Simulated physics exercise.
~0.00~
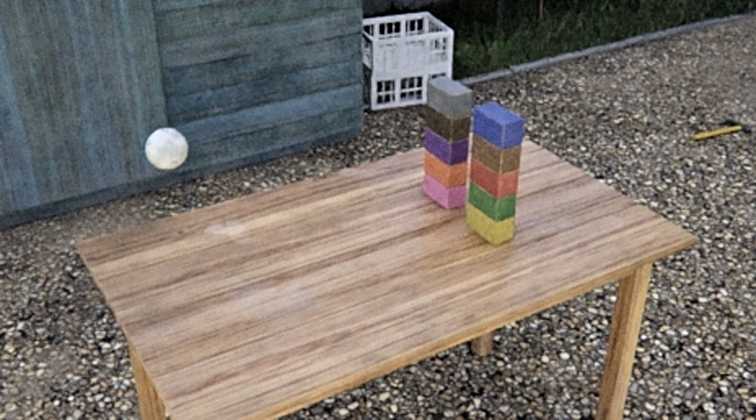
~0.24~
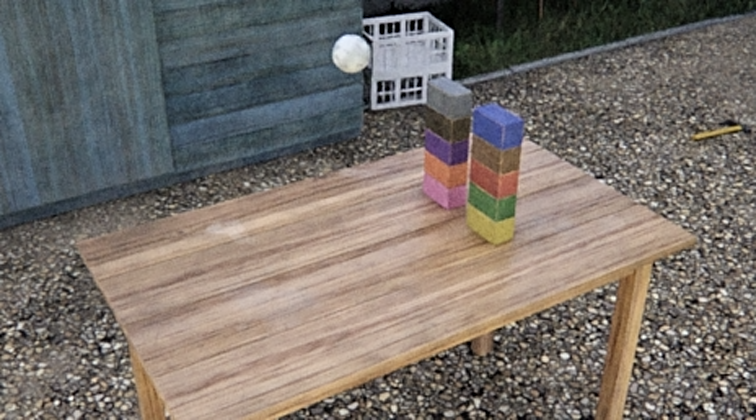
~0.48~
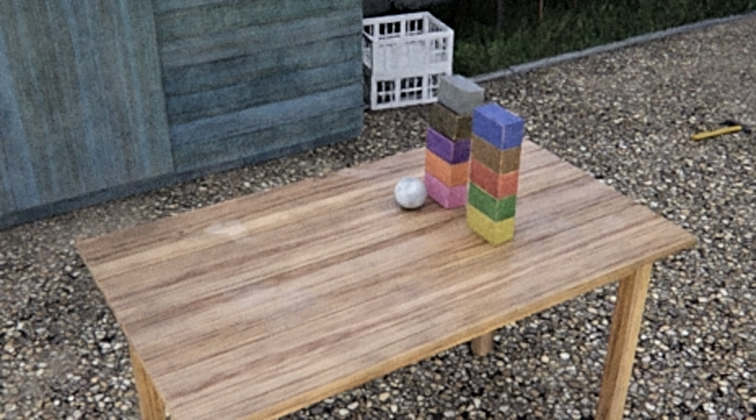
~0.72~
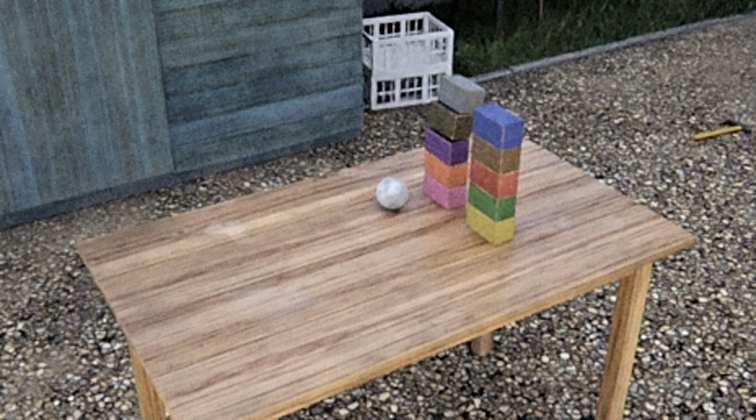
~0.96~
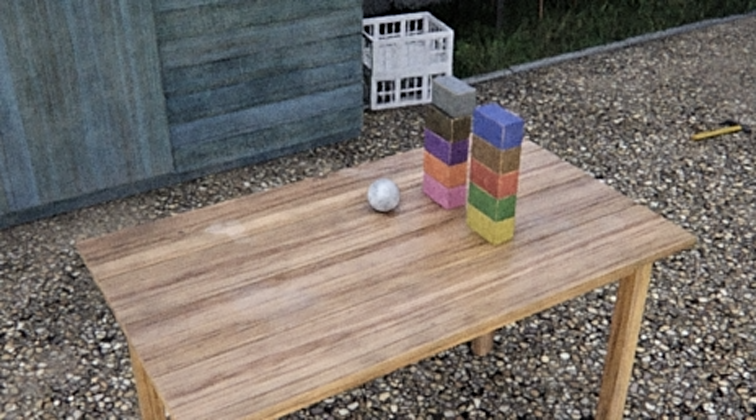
Wooden table with two block stacks, a white ball flying in, the grey and black blocks tilting, then settling back, still stacked.
